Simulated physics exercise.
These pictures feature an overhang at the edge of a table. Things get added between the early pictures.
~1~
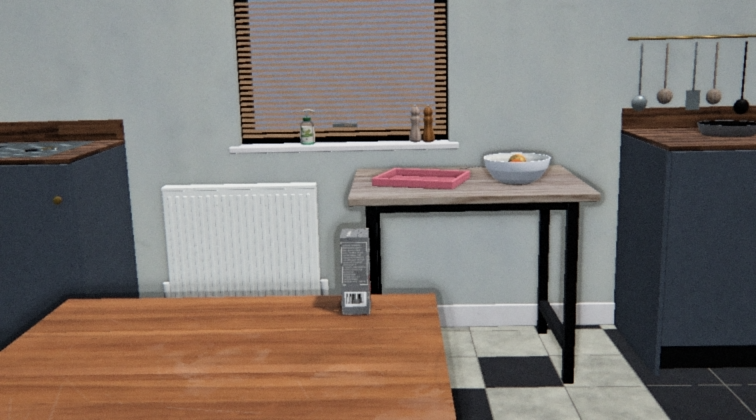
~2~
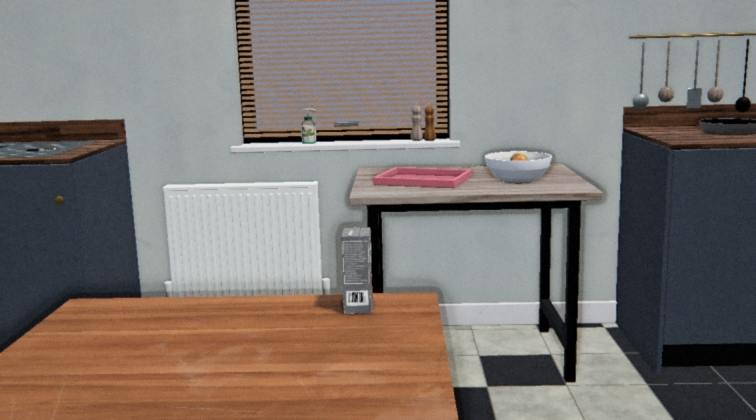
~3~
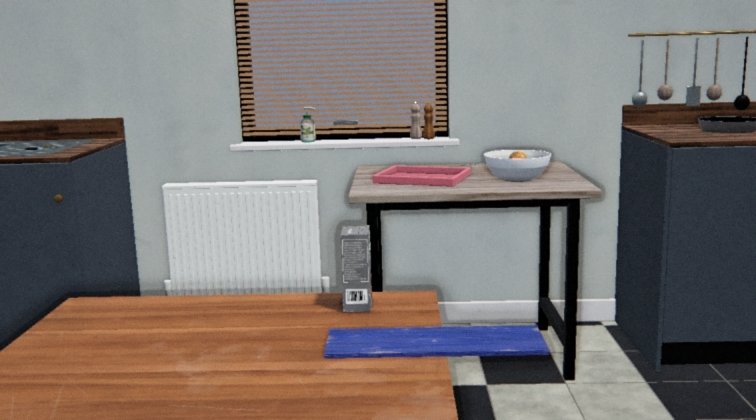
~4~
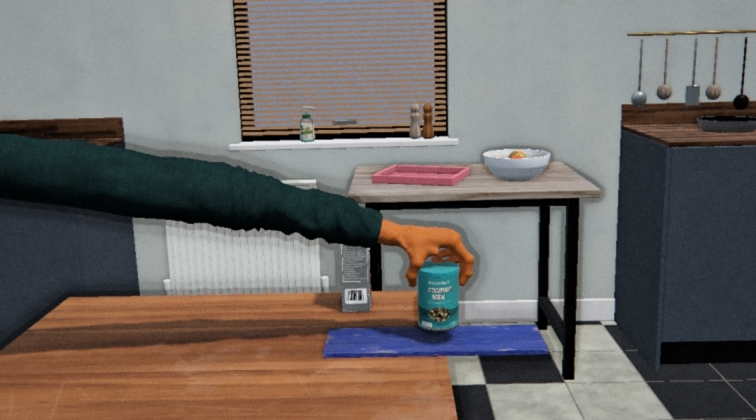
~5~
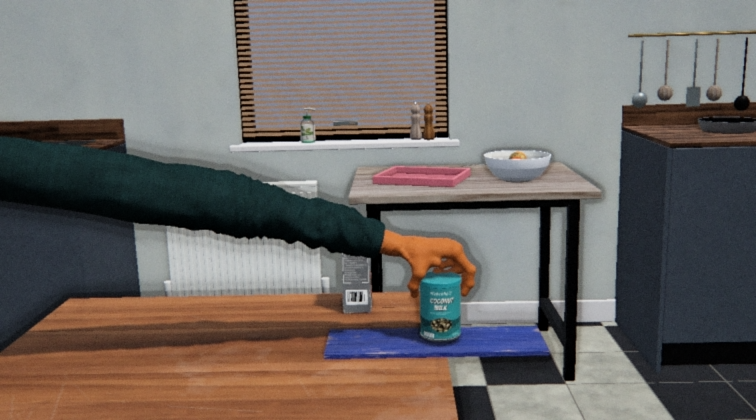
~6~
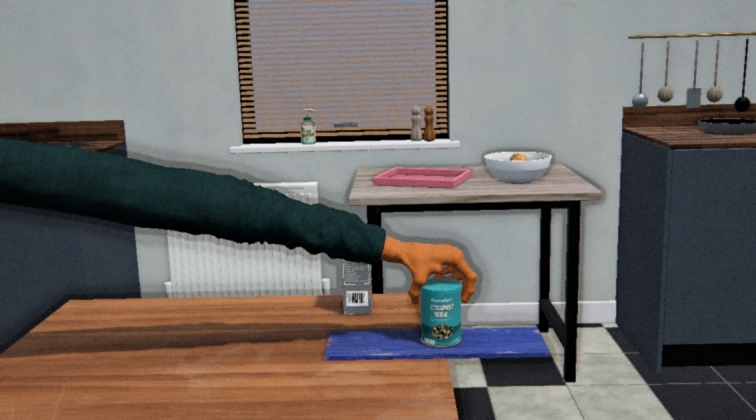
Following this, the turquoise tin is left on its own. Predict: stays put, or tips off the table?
Stays put.
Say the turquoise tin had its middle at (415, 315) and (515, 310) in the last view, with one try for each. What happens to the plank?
Try one: It stays where it is. Try two: It tumbles.
Then, 0.30 s after the last picture, nothing has stirred.
Then, 0.70 s after the last picture, turquoise tin resting near (441, 313).
At rest, all 3 in place. Seen from the same camera at the end, turquoise tin near (441, 313). The plank keeps its balance.
